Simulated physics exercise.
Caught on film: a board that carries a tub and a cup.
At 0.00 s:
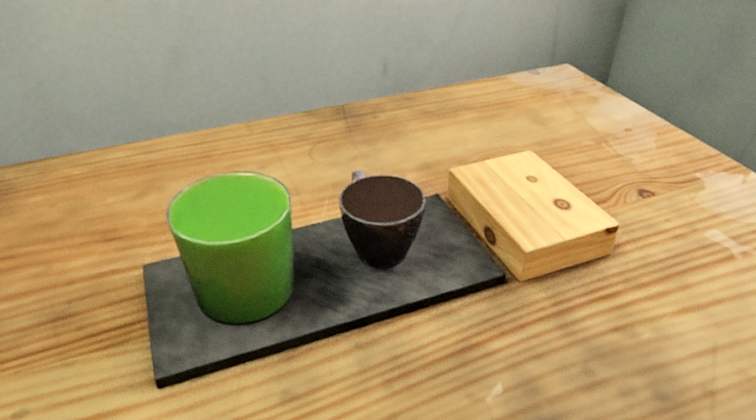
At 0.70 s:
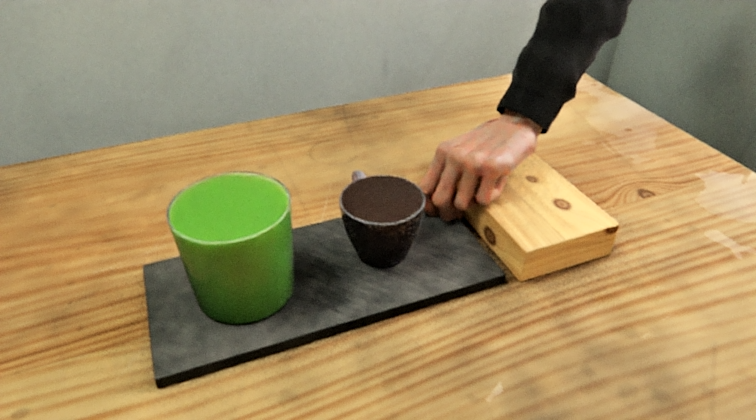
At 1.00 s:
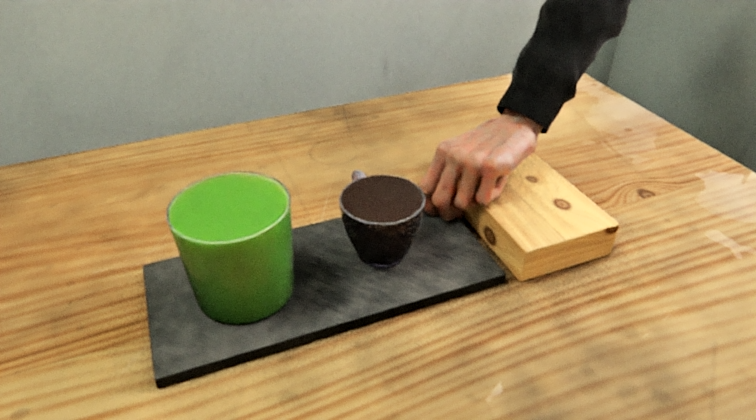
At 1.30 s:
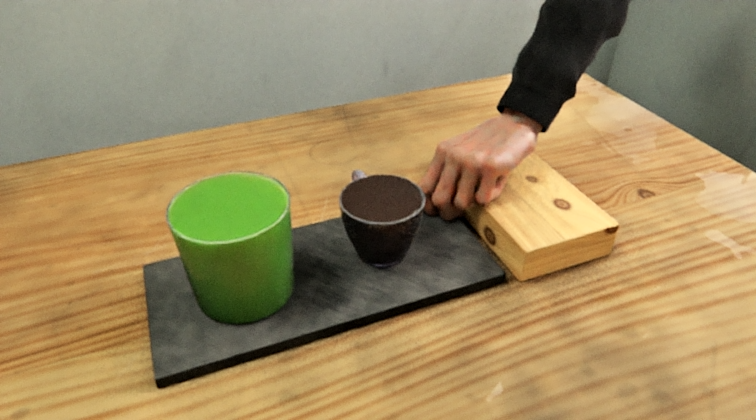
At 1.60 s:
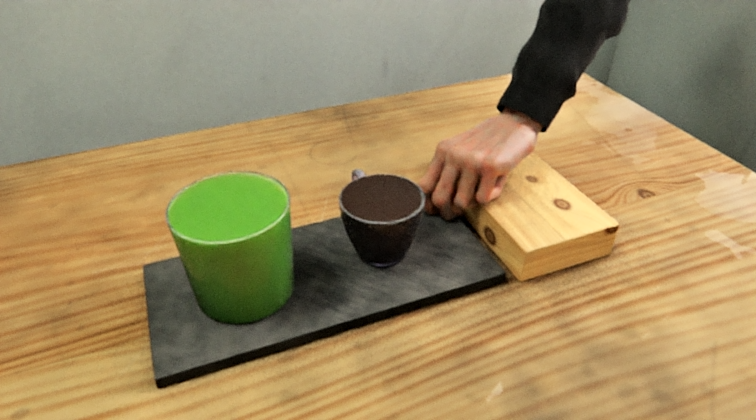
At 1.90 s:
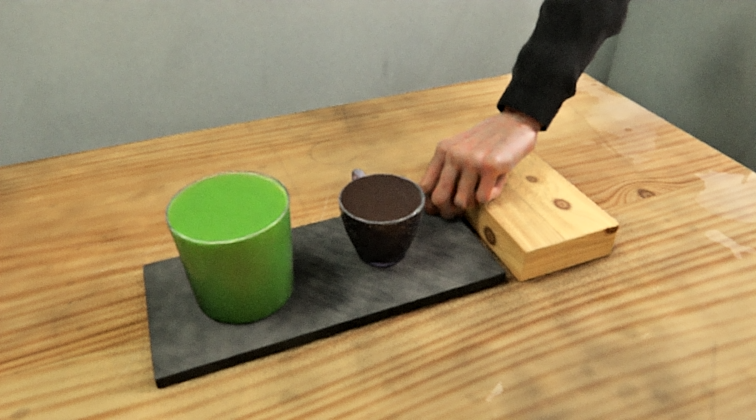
At the start, a green tub and a dark cup, both filled close to their rims, sit on a black board beside a wooden block. A hand in a dark sleeve reaches in from the upper right and grips the board's right end, then stays there while the board barely moves.
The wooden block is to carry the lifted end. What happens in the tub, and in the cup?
The tub spills and the cup spills.
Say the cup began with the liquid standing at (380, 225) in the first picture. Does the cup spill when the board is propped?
In that case: Copes.
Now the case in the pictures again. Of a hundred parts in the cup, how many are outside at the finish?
Near 8 in a hundred.
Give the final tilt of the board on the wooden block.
Near 8 degrees.
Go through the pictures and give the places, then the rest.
In the first frame, the board lies flat; tub (238, 248) nearly full; cup (382, 224) full to the brim; wooden block (570, 253).
The second frame shows a hand takes the end of the board; tub nearly full, surface at (230, 207); cup full to the brim, surface at (382, 199).
In the third frame, the end has come up a little; tub (238, 248) nearly full; cup (382, 223) full to the brim.
The fourth frame shows slope near 0°; tub nearly full, surface at (229, 206); cup full to the brim, surface at (382, 199); wooden block (570, 253).
The fifth frame shows the board slopes by about 0°; tub (238, 247) nearly full; cup (382, 223) full to the brim.
In the sixth frame, the end is rising; tub nearly full, surface at (229, 206); cup full to the brim, surface at (381, 198); wooden block (570, 253).
After 2.6 s, the board slopes by about 4°; tub, nothing has left it; cup, some has gone over its rim.
After 3.4 s, the board slopes by about 9°; tub, some has gone over its rim; cup, some has gone over its rim.
After 4.6 s, the board slopes by about 8°, resting on the wooden block; tub, some has gone over its rim; cup, some has gone over its rim.
